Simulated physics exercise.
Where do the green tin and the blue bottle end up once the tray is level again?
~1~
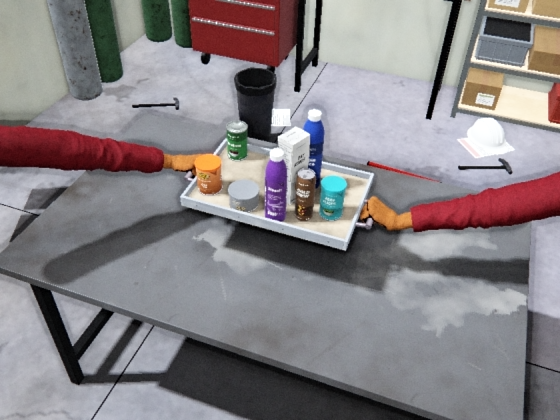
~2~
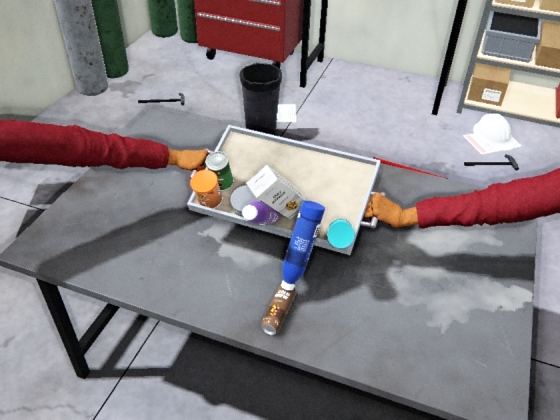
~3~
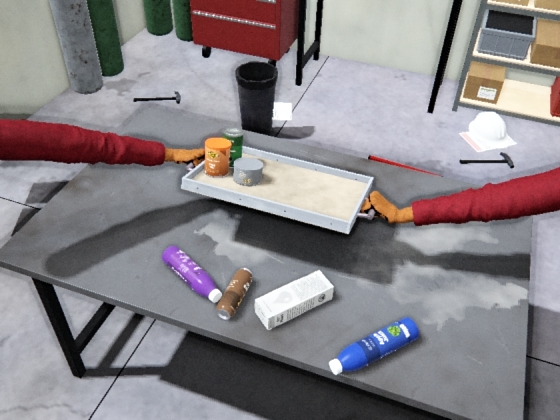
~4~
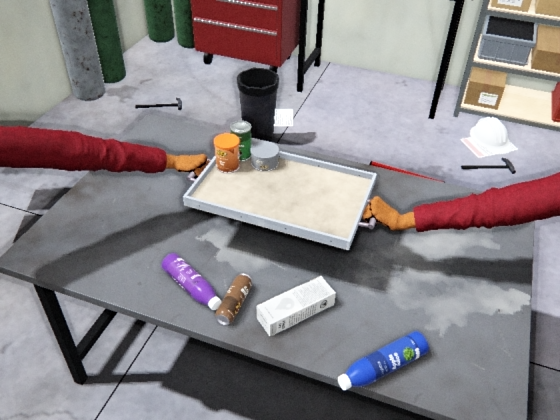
The green tin is still standing in about its original spot near the far left corner of the tray. The blue bottle has fallen off and lies on its side on the table, towards the near right.
